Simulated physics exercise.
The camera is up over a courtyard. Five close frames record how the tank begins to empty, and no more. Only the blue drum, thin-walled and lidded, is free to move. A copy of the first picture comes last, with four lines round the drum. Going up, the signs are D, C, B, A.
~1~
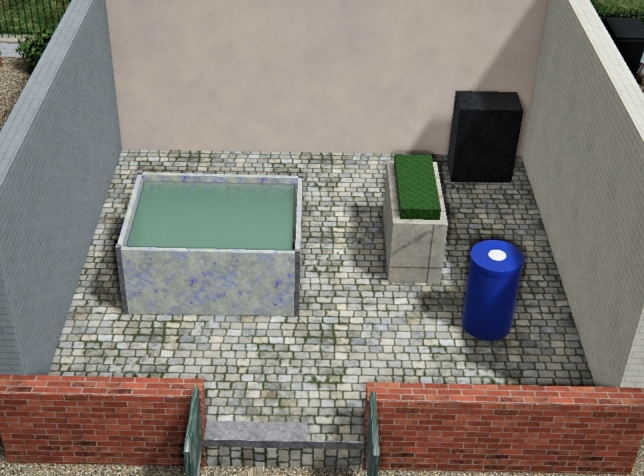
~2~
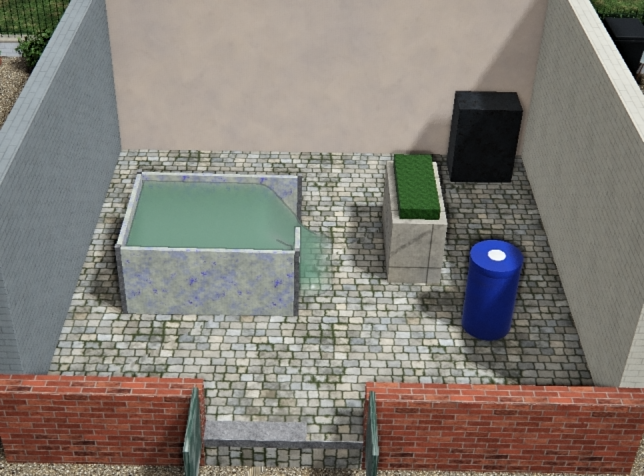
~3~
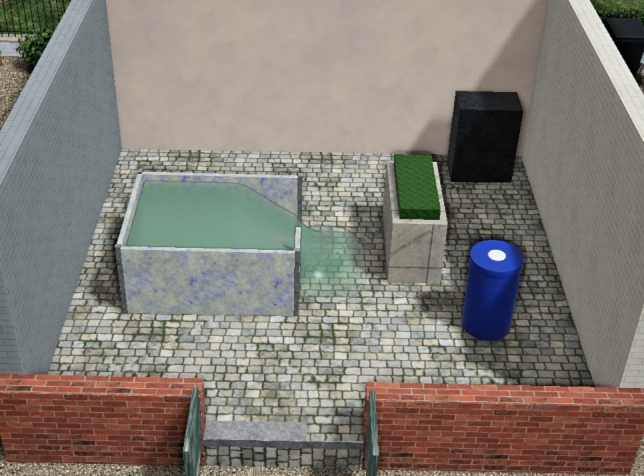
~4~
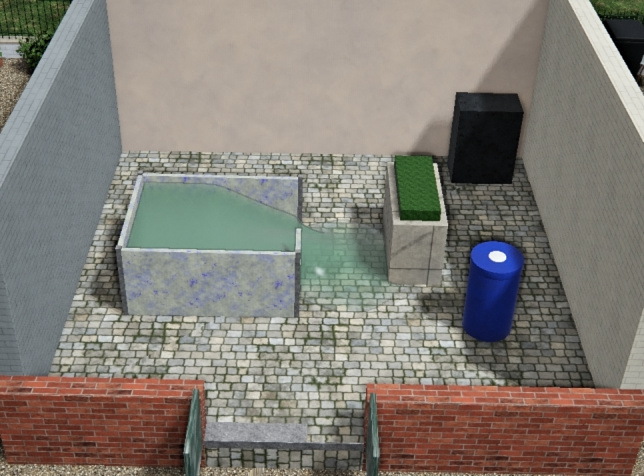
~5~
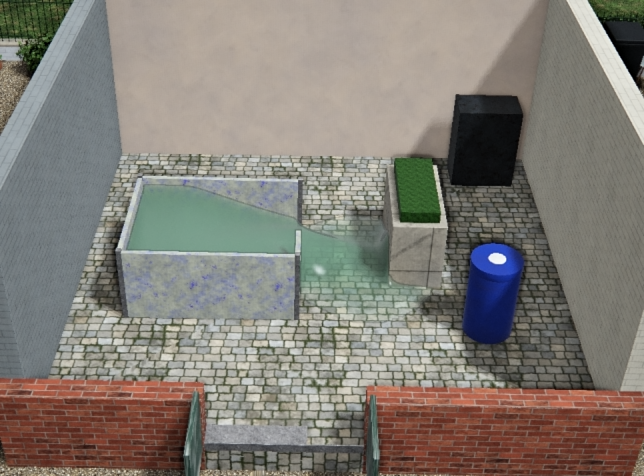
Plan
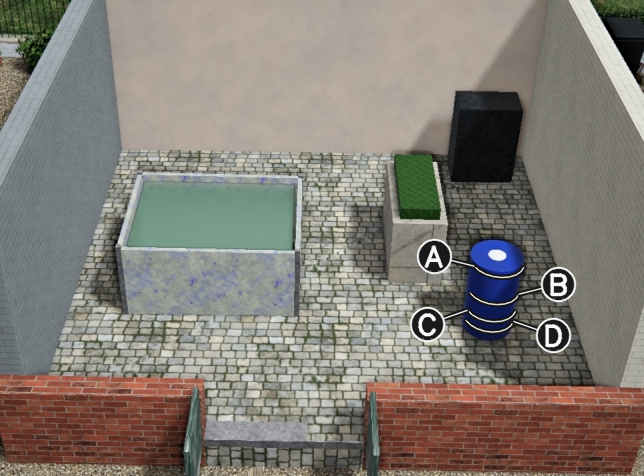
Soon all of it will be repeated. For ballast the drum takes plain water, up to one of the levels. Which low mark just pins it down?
Choose D.
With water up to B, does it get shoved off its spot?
No, not at all.
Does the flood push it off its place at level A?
No, that is safe.
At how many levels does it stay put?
All of the four.
In white, A at (501, 277); B at (496, 304); C at (493, 321); D at (492, 332); from the bottom up D, C, B, A.
Choosing A, it does not move.
Choosing B, it does not move.
Choosing C, it does not move.
Choosing D, it shifts by a finger or two and stays.
